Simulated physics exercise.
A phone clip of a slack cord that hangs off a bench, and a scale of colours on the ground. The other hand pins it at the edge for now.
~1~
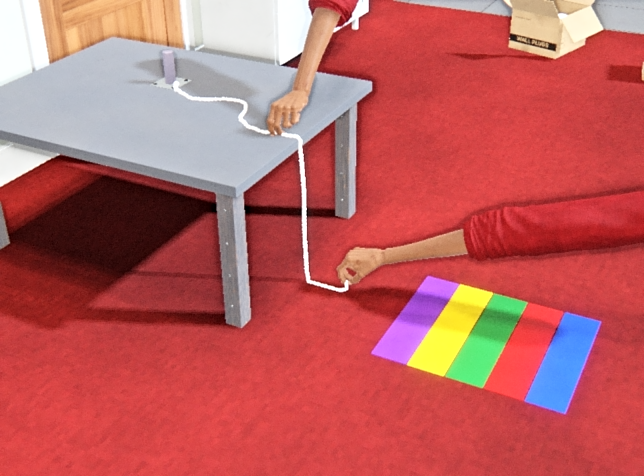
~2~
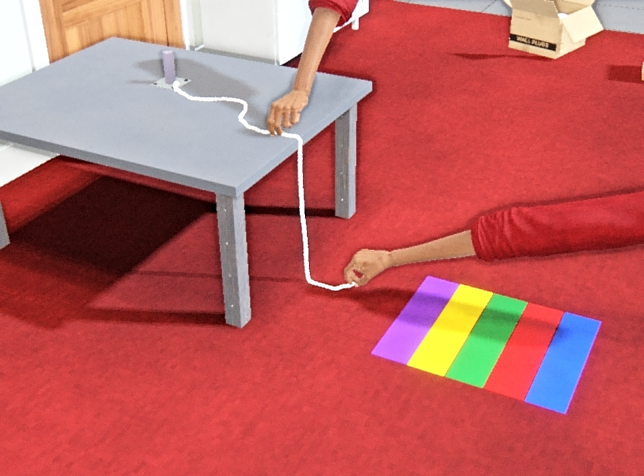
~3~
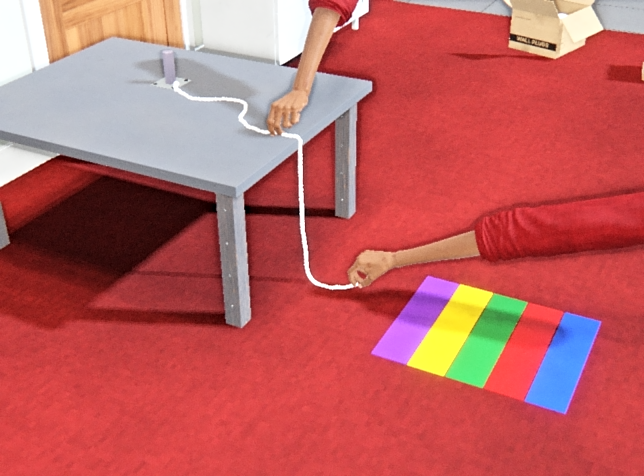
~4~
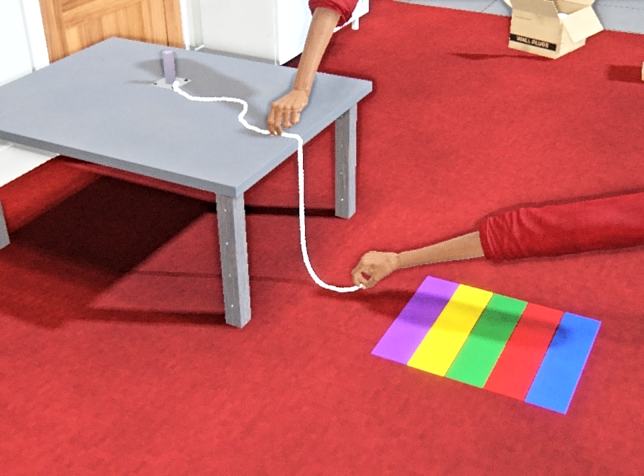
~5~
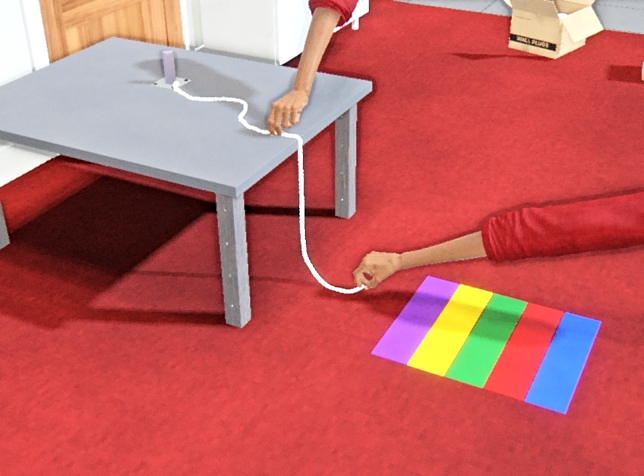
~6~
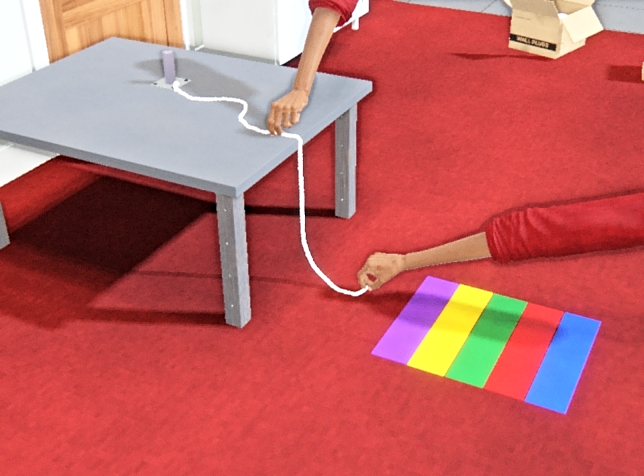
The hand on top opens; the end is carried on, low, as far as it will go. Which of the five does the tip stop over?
Over green.
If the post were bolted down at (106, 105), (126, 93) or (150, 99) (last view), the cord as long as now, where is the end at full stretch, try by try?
Near (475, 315), (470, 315) and (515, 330).
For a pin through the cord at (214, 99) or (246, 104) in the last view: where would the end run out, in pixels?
Near (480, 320) and (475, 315).
Soon after, end near (438, 307); over purple.
After that, end near (477, 317); over green.
At the stop, end near (500, 324); over green. The end stops over the green strip.
